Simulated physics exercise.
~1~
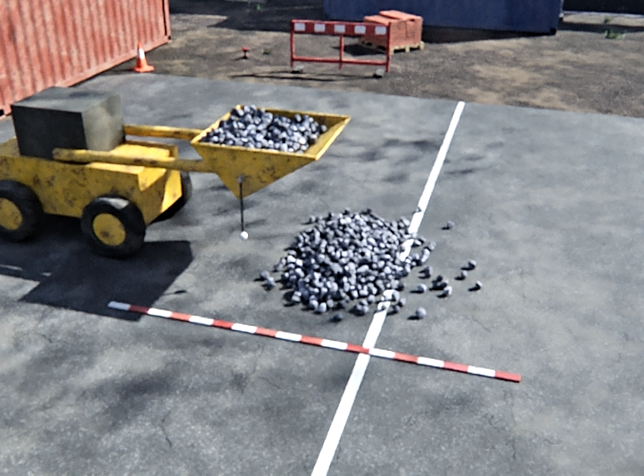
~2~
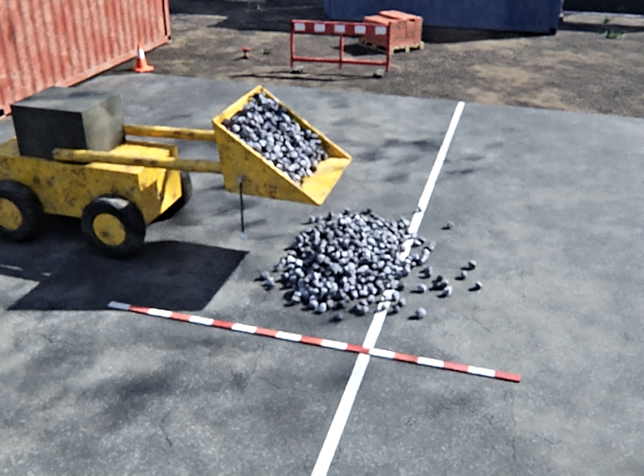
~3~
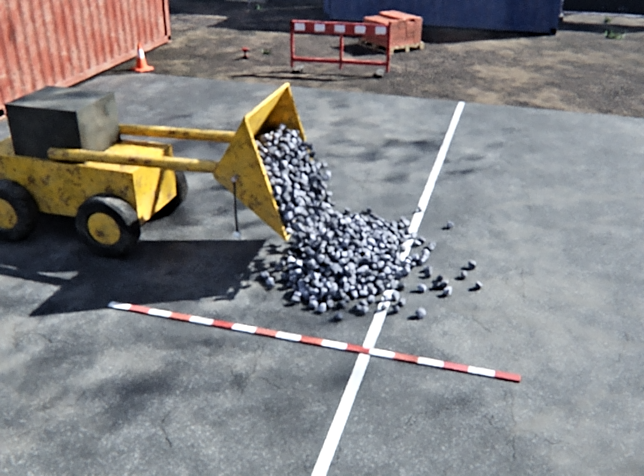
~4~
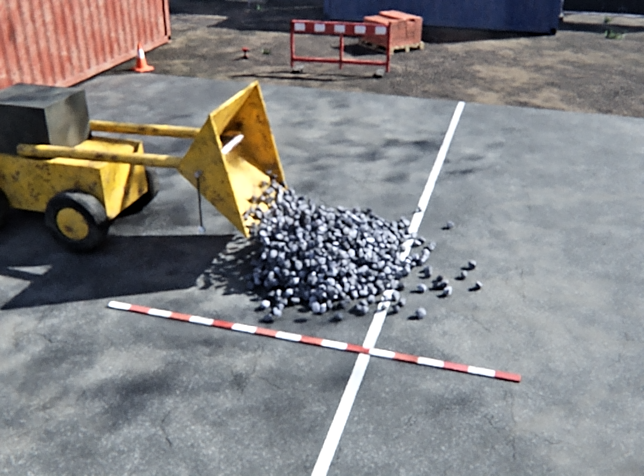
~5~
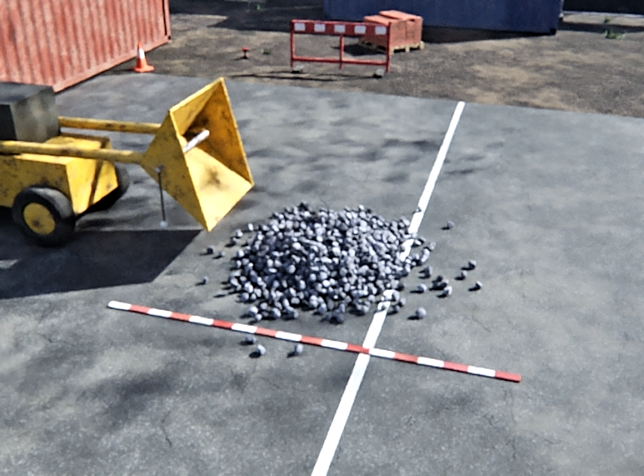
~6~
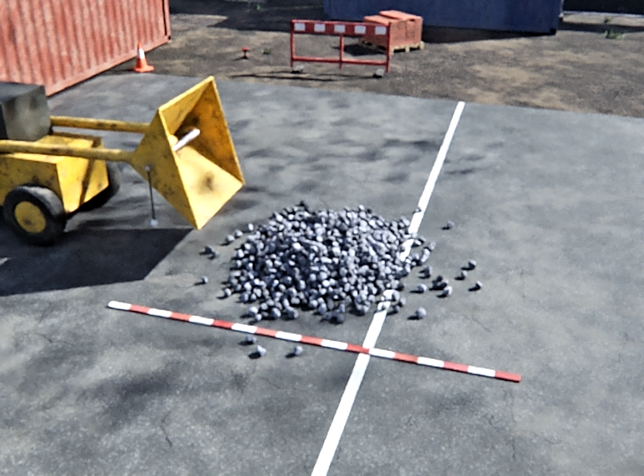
Paved yard with yellow loader tipping its bucket of grey stones onto an existing pile, backing away left, and stopping with bucket empty.
